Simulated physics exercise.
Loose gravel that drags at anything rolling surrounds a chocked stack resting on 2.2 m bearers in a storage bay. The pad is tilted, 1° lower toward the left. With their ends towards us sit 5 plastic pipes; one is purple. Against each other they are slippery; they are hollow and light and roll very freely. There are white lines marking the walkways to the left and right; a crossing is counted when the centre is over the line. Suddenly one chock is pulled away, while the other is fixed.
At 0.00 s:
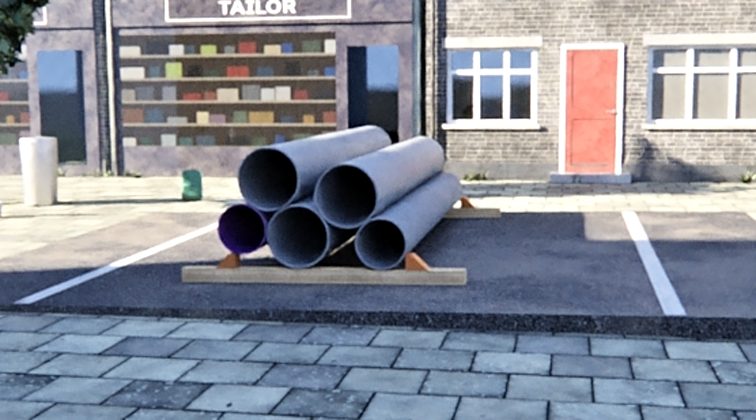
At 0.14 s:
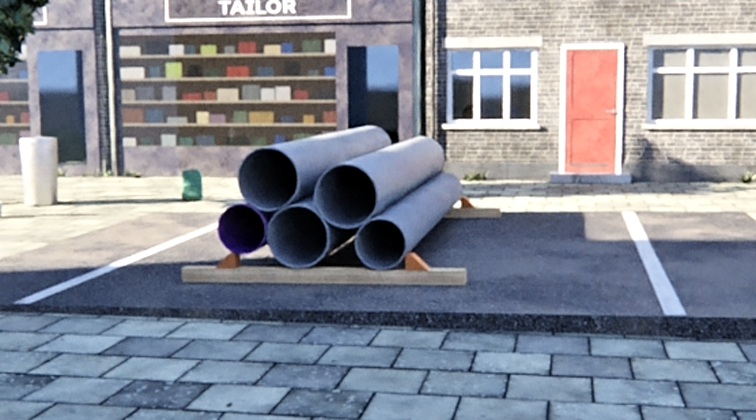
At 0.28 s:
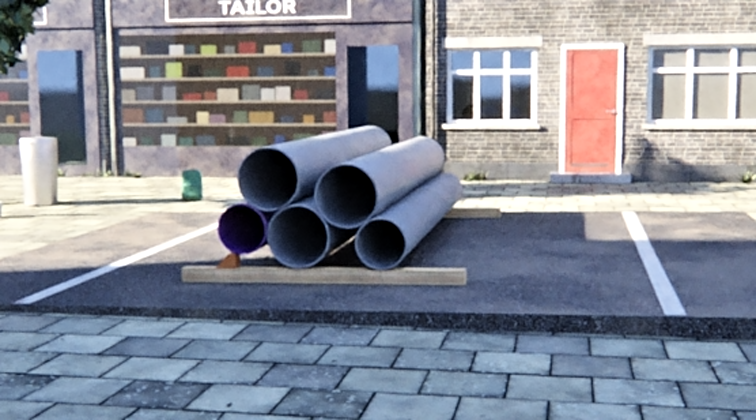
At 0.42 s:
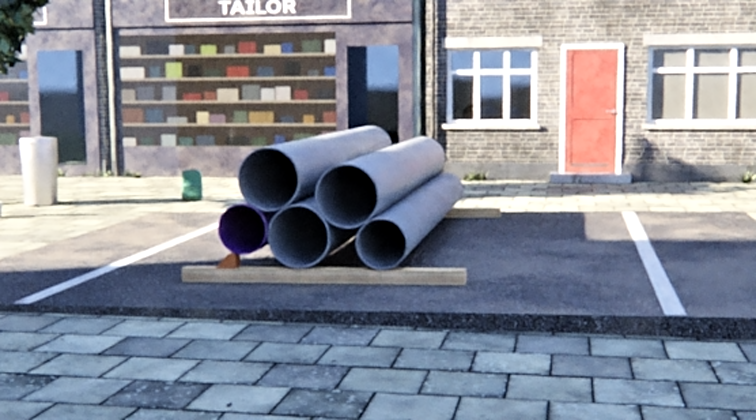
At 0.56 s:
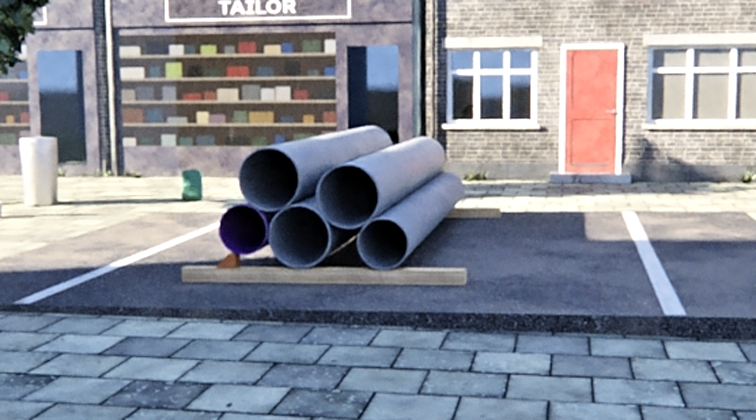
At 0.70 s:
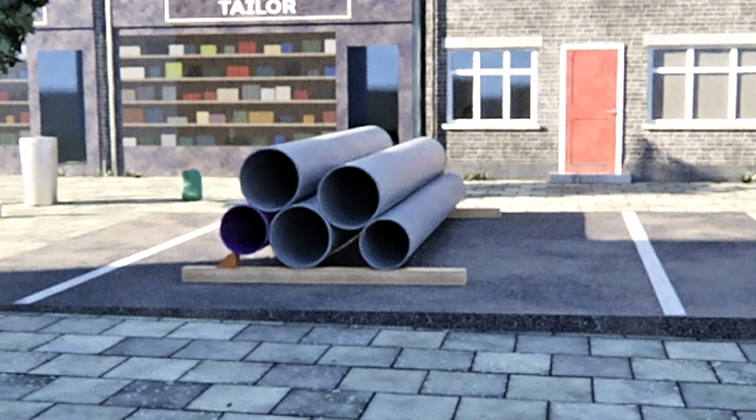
In this clip, five pipes, one of them purple, sit stacked on wooden beams in front of a tailor shop; the orange chock on the right disappears, and the lower right pipe shifts very slightly to the right.
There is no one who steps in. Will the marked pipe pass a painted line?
Its centre stays inside the lines.
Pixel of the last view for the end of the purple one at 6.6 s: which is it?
I'd put it somewhere around (271, 243) in that view.
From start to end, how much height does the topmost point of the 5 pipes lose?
About 45 cm.
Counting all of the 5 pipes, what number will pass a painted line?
The answer is 1.
By 3.2 s, purple is on the bearers, 80 cm from the bearers' left end; 0 past a line.
By 6.6 s, purple is on the bearers, 75 cm from the bearers' left end; 1 past a line.
Finally (10.7 s), purple is on the bearers, 65 cm from the bearers' left end; 1 past a line.
